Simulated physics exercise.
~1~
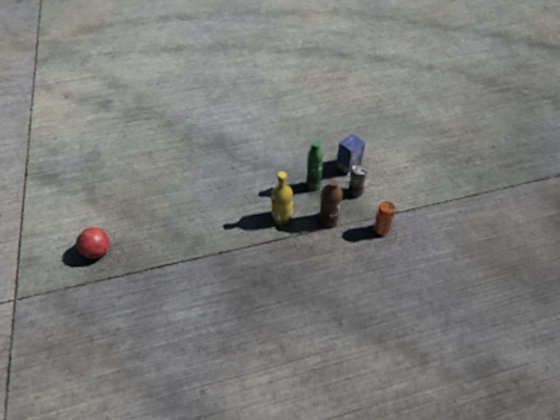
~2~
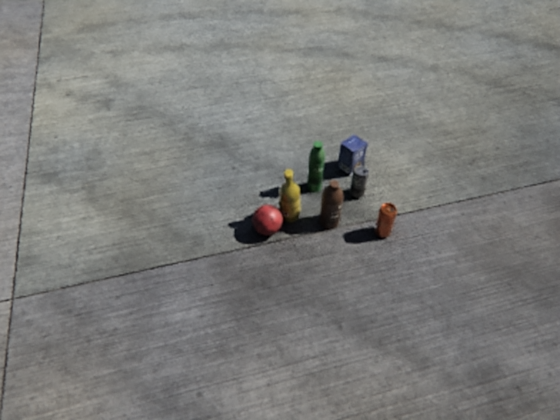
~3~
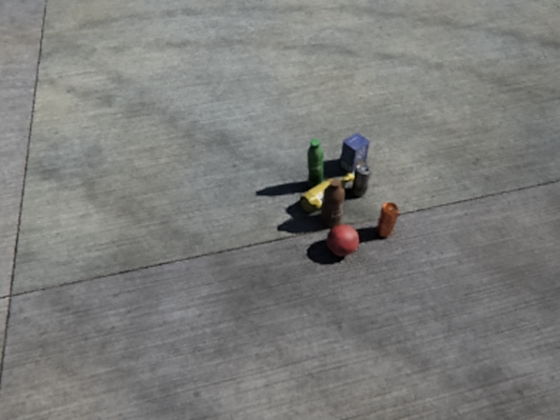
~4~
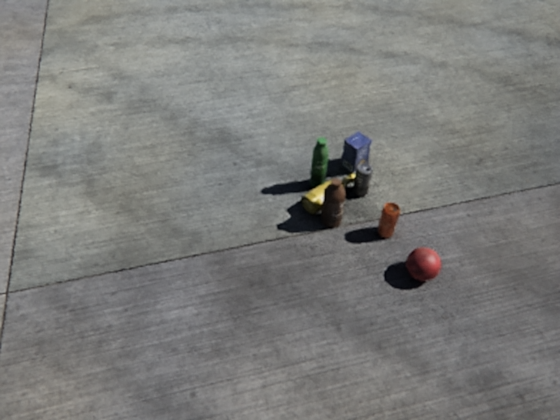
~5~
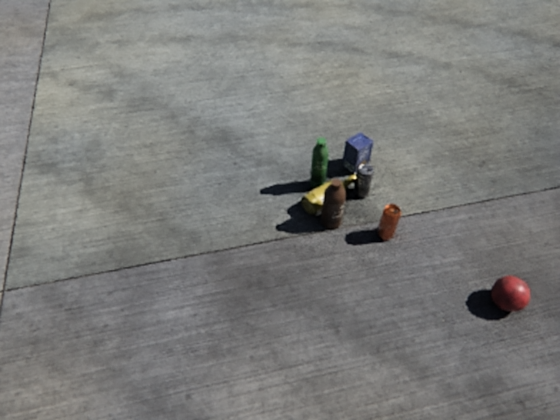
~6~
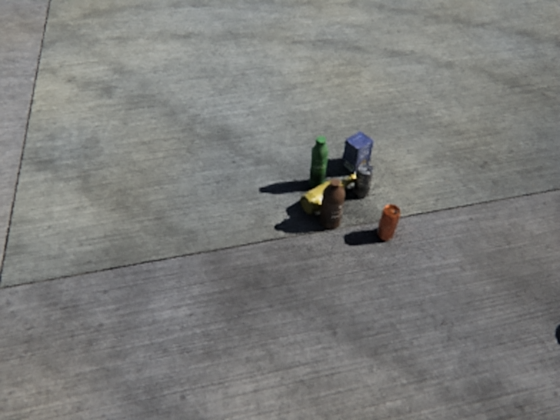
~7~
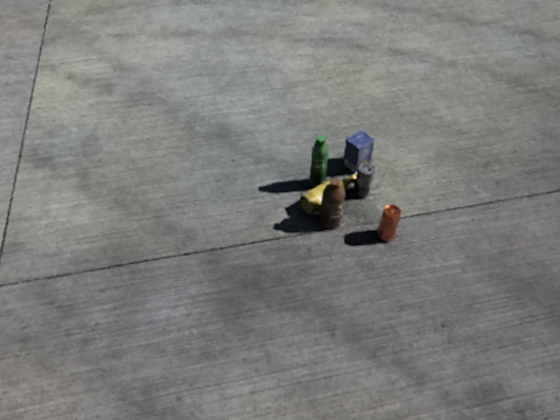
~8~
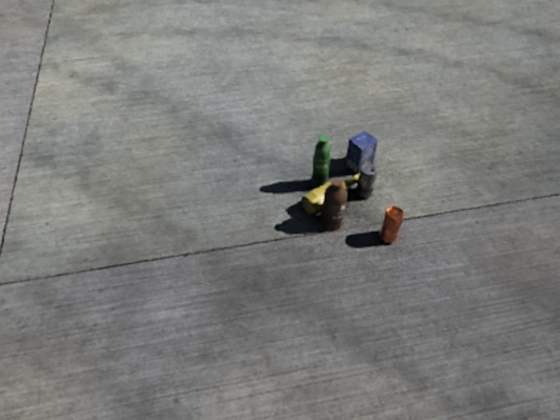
On a sunlit stretch of concrete, a red ball rolled in from the left toward a cluster of bottles, a can and other items, knocked over the yellow bottle and rolled out of view to the right, leaving the others standing.
